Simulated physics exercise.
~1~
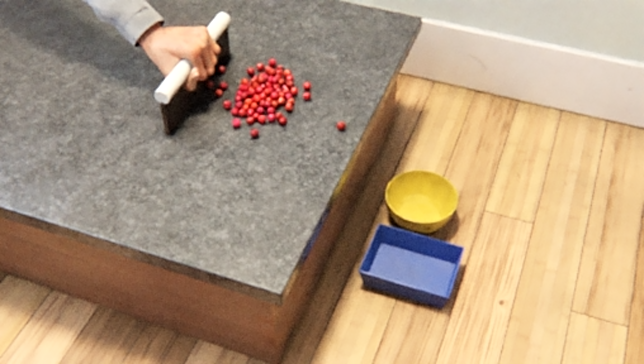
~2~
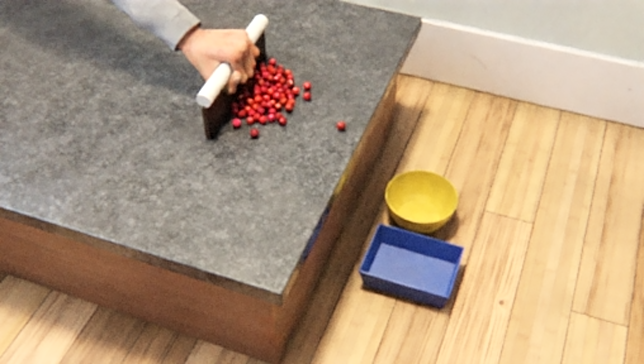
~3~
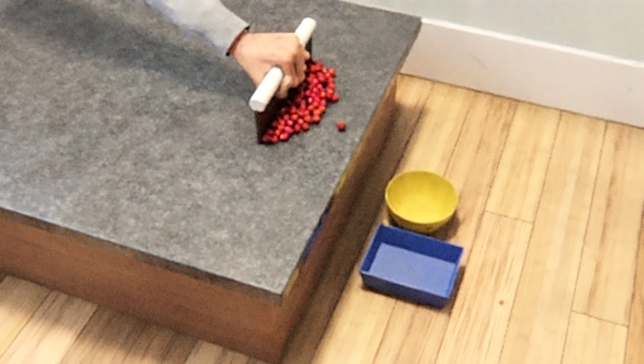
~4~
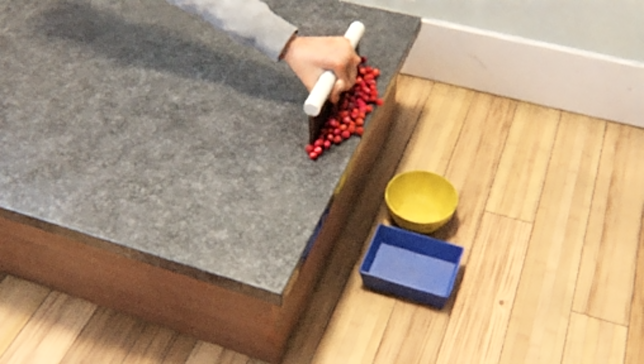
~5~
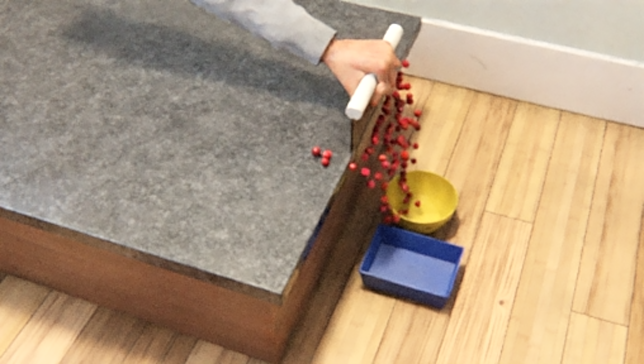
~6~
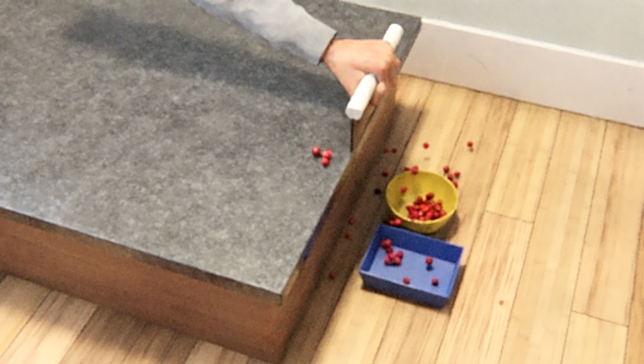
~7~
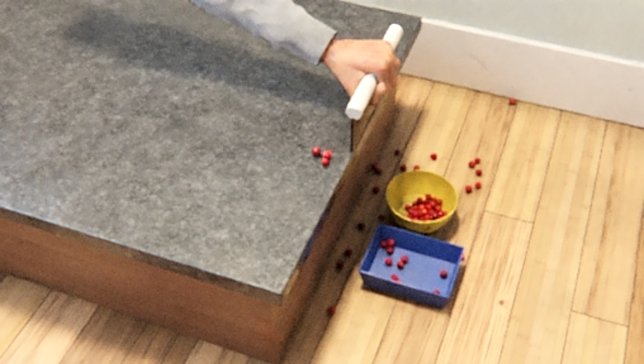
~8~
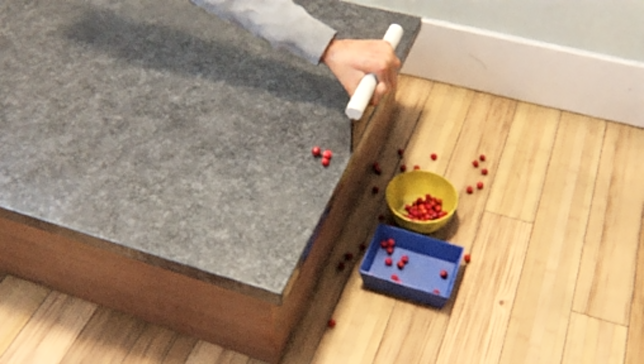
Red berries being pushed right by a hand-held scraper, spilling off a grey tabletop into a yellow bowl, blue tray and floor.
